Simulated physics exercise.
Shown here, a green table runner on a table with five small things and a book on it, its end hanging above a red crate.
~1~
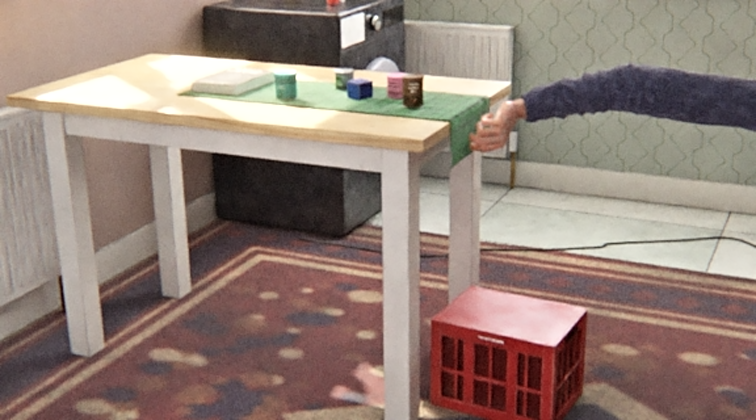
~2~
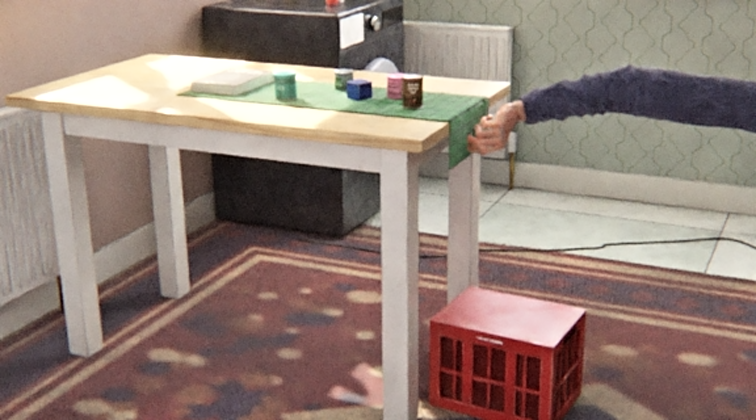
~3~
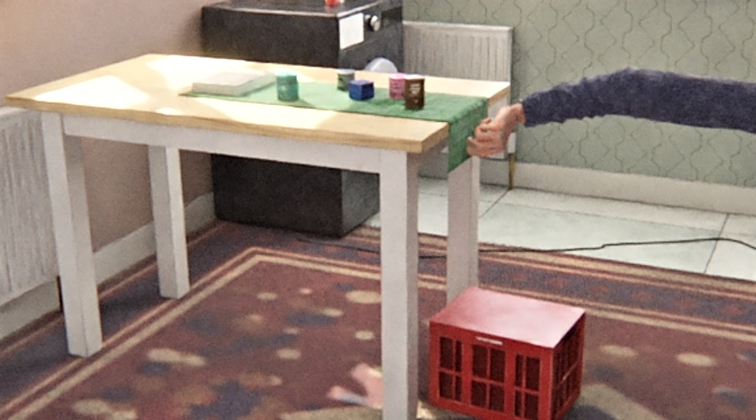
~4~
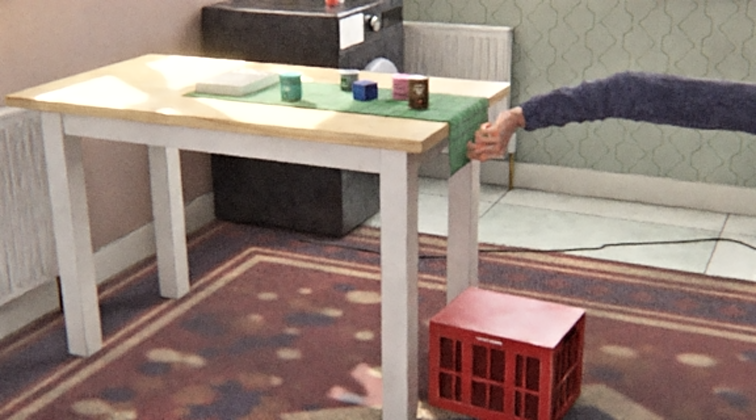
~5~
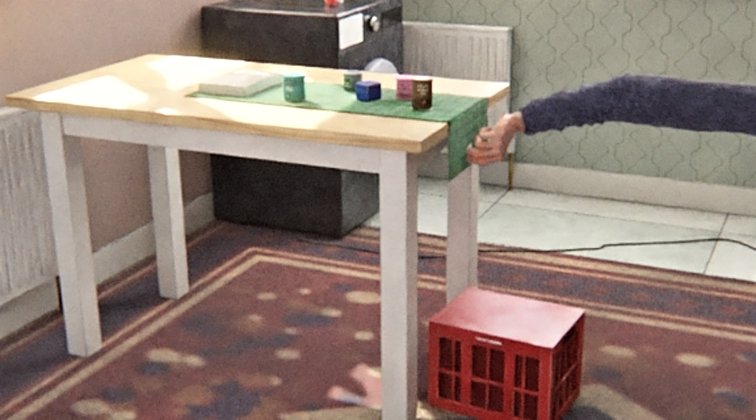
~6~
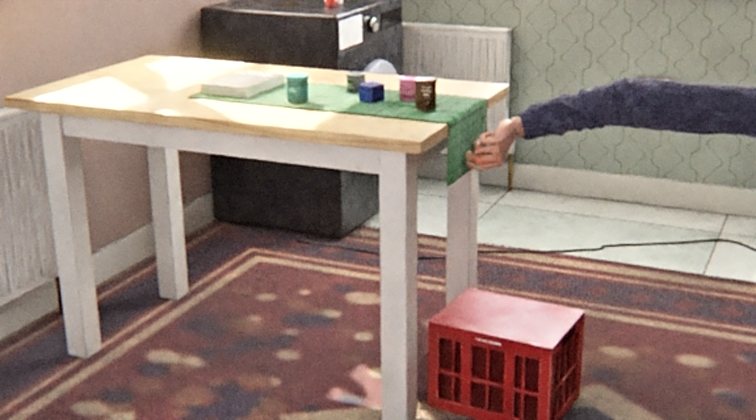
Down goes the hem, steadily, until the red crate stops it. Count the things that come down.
The count of fallen things is four.
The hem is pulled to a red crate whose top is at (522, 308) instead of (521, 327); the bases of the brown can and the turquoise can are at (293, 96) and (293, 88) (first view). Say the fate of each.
The brown can does not fall; the turquoise can does not fall.
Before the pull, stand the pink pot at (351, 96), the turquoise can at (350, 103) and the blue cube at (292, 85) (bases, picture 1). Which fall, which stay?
The pink pot comes down, the turquoise can drops off, the blue cube keeps its place on top.
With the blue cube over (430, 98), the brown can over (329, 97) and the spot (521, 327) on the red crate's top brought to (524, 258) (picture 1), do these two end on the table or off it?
The blue cube goes over; the brown can survives.
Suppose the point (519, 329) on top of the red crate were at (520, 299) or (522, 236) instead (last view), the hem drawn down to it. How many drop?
The count: 3 and 1.
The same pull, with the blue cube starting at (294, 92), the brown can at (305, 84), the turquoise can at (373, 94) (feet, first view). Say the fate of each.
The blue cube holds on; the brown can keeps its place on top; the turquoise can drops off.
Early on, hem near (470, 227); brown can gone.
Midway, hem near (471, 282); brown can, pink pot and blue cube gone.
Near the end, hem on the crate; brown can, pink pot, blue cube and grey pot gone.
Finally, hem on the crate; brown can, pink pot, blue cube and grey pot gone. It carries off four.
